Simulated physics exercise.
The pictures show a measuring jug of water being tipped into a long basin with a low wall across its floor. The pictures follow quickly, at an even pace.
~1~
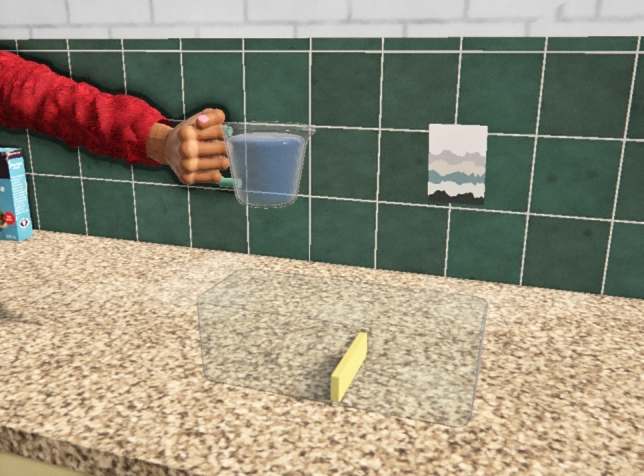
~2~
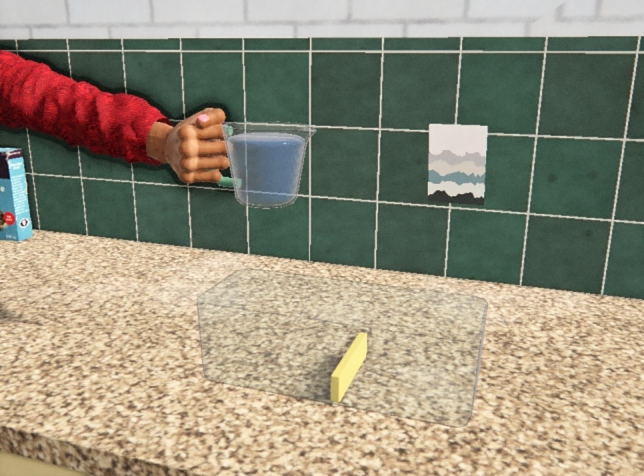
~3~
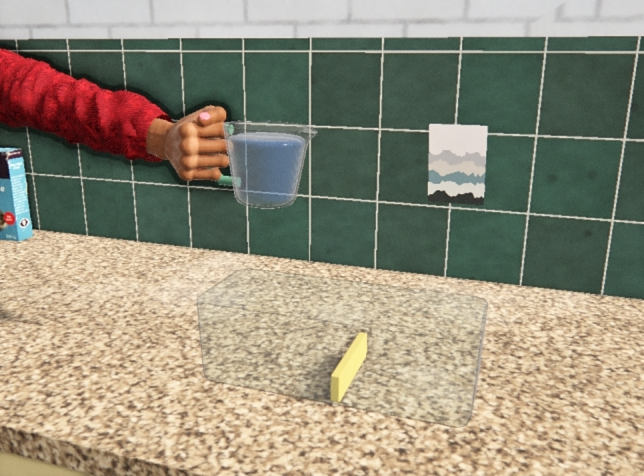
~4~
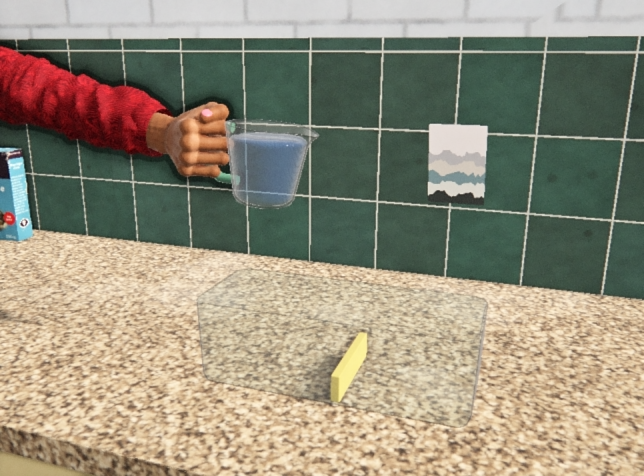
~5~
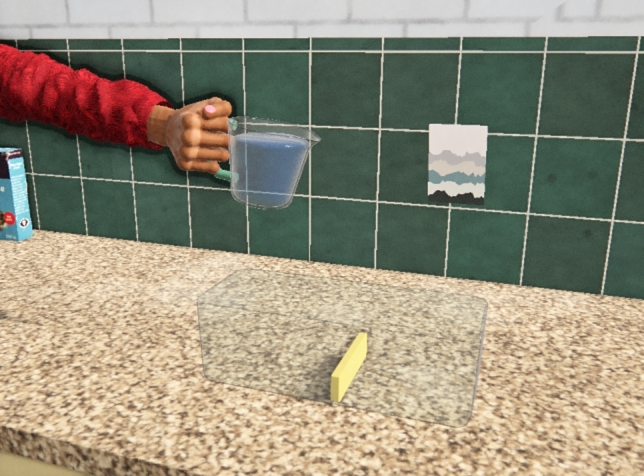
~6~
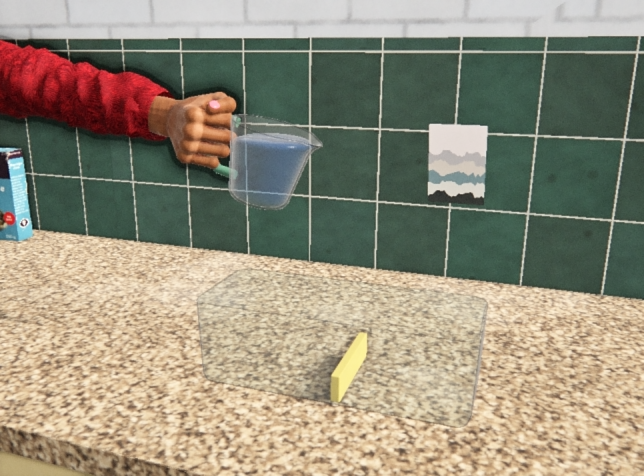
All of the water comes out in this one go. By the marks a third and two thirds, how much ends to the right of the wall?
The share right of the wall is over two thirds.
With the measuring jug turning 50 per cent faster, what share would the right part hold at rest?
Near 70 %.
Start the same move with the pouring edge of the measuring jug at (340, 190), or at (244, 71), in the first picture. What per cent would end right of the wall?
First some 90, then 10 per cent.
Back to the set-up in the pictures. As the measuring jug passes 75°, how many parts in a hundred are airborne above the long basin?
Some 30 per cent.
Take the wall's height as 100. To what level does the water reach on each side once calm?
Left about 10, right about 50.
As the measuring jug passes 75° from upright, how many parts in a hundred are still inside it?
It comes to 65 per cent or so.
A moment on, the tilt is 75° and 63 per cent is still to pour, 0 is left of the wall and 7 right of it.
Next, the tilt is 102° and 11 per cent is still to pour, 7 is left of the wall and 60 right of it.
Then the tilt is 103° and 0 per cent is still to pour, 20 is left of the wall and 77 right of it.
Later the tilt is 103° and 0 per cent is still to pour, 22 is left of the wall and 77 right of it.
Finally, 22 per cent lies left of the wall, 78 right of it and 1 outside.
